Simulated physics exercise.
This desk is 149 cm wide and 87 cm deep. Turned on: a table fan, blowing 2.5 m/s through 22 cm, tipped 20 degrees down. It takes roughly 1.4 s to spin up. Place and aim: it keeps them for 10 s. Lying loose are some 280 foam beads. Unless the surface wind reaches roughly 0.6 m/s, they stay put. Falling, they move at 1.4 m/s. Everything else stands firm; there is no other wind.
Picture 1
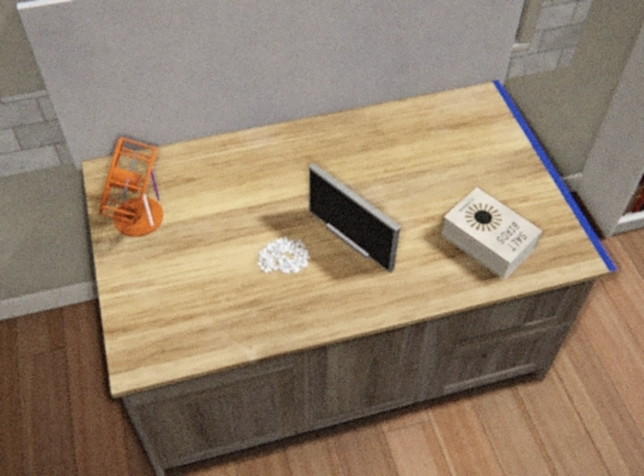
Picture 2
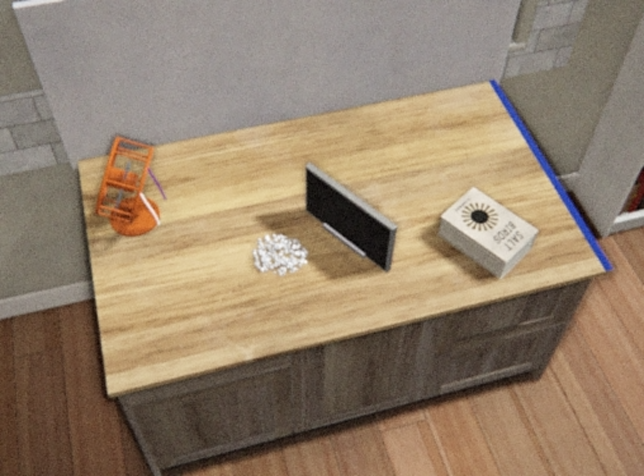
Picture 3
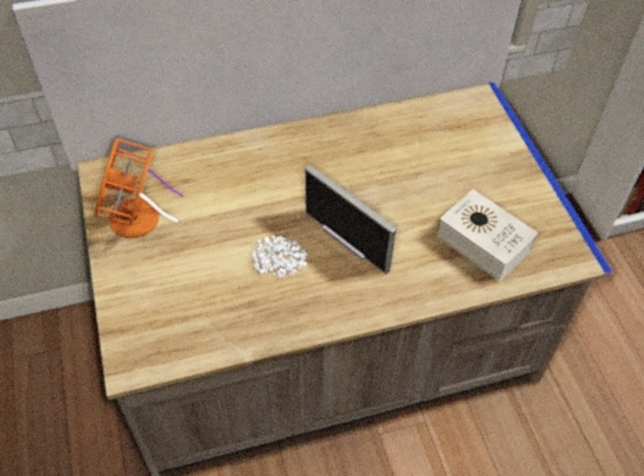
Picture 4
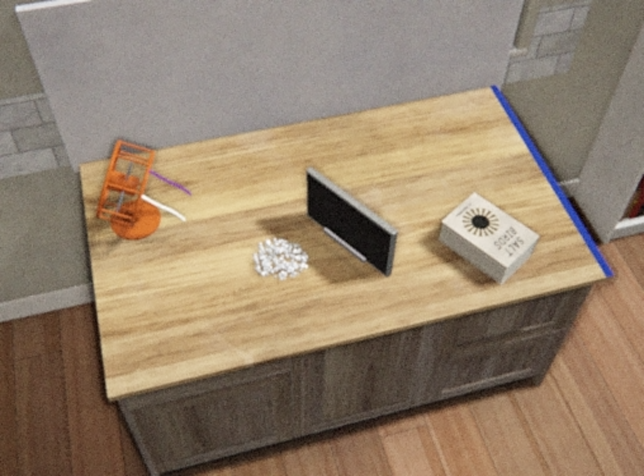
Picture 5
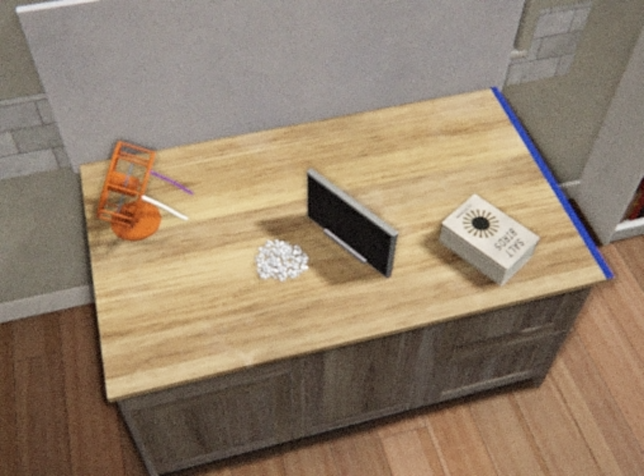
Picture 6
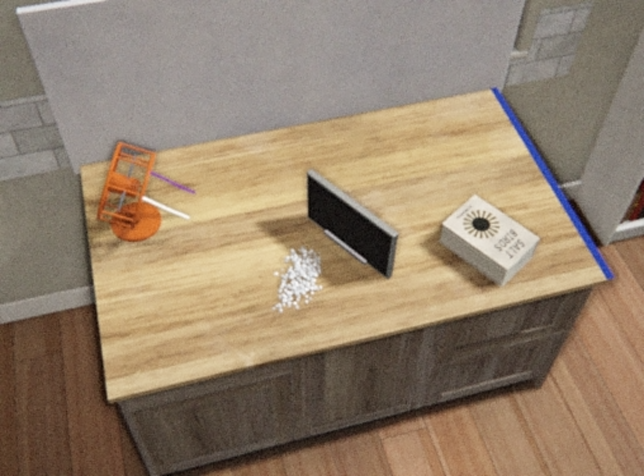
Ribbons on an orange table fan lifting and streaming right, then white foam beads scattering slightly frontward beside a laptop.
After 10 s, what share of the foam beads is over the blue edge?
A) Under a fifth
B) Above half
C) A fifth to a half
Under a fifth (A).
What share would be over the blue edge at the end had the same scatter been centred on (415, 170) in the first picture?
Roughly 100 per cent.
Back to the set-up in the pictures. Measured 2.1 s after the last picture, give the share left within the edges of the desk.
Near 0 percent remain.
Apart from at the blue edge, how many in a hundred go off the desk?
I would put it at around 100 per cent.
Then, 0.9 s after the last picture, 0 % are on the move or not yet settled, 0 % are over the blue edge.
Then, 2.1 s after the last picture, 0 % are on the move or not yet settled, 0 % are over the blue edge.
Then, 4.4 s after the last picture, 0 % are on the move or not yet settled, 0 % are over the blue edge.
Then, 8.9 s after the last picture, at the end, 0 % are over the blue edge.
